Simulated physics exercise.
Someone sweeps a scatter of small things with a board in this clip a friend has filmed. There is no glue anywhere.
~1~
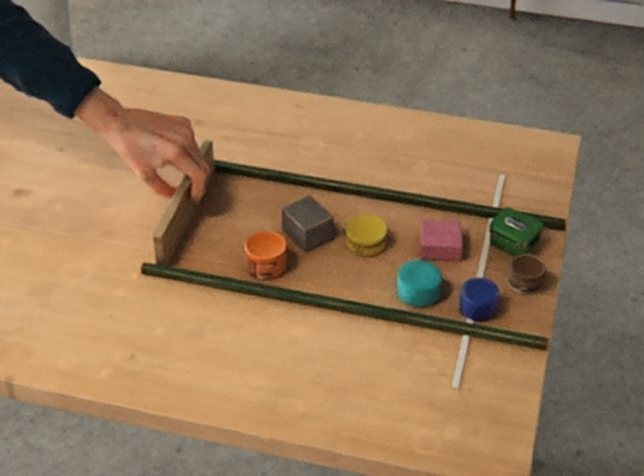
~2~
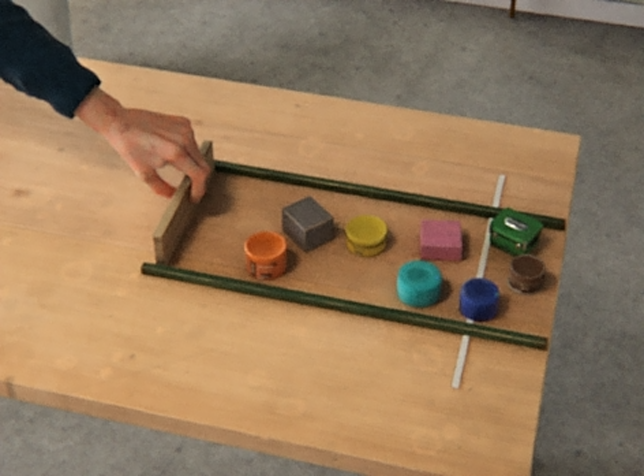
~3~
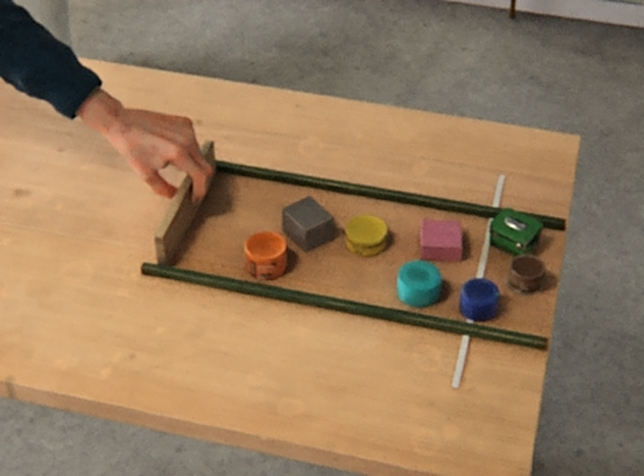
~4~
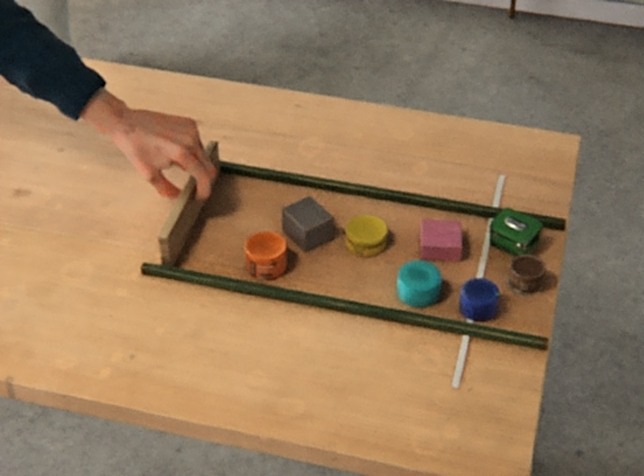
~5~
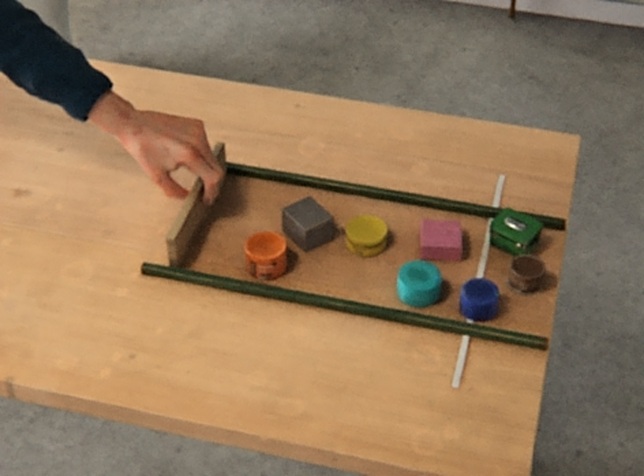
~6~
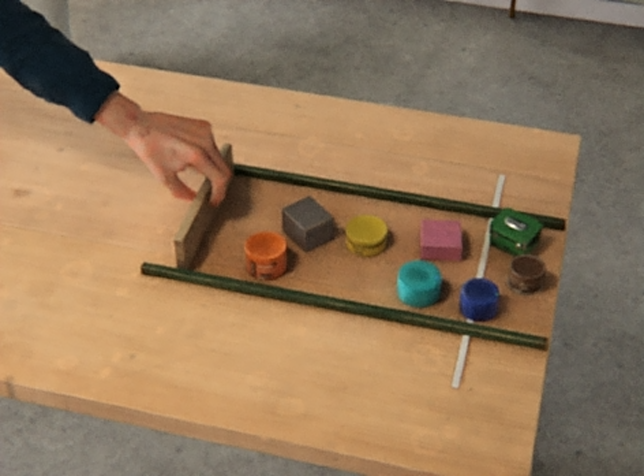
We see a hand holding a board upright between two green rods on a wooden table, sliding it slightly right toward an orange tub, a grey block and other small colourful objects, which all stay still.
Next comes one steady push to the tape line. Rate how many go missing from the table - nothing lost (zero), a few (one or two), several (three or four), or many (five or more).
A few, one or two.
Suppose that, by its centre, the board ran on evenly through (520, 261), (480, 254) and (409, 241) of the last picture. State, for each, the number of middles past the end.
By position: 5 / 2 / 0.
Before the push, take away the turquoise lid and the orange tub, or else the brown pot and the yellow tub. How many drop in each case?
Well, the first time you'd get 1, and the next time 2.
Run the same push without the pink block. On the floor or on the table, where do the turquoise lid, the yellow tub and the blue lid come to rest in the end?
The turquoise lid stays put; the yellow tub stays put; the blue lid goes down.
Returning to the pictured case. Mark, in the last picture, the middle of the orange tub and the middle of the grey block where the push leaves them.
You'll see the orange tub at (493, 306), with the grey block at (498, 271).
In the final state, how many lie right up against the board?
It touches 2.
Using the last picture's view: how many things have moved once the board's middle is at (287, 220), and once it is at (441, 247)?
First 2, then 8.
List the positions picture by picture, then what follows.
In the first picture, brown pot (527, 275); green case (515, 233); blue lid (479, 300); board (185, 202); tape (481, 271).
In the second picture, green case (515, 233); turquoise lid (419, 284).
In the third picture, blue lid (479, 300); pink block (441, 240).
In the fourth picture, brown pot (527, 275); yellow tub (366, 236).
In the fifth picture, green case (515, 233); board (198, 204).
In the sixth picture, brown pot (527, 275); green case (515, 233); blue lid (479, 300); board (206, 206); tape (481, 271).
Soon after, none off yet; brown pot at rest near (527, 275); green case at rest near (515, 233); blue lid at rest near (479, 300).
At rest, the number that fall off is one or two; fallen, blue lid and brown pot.
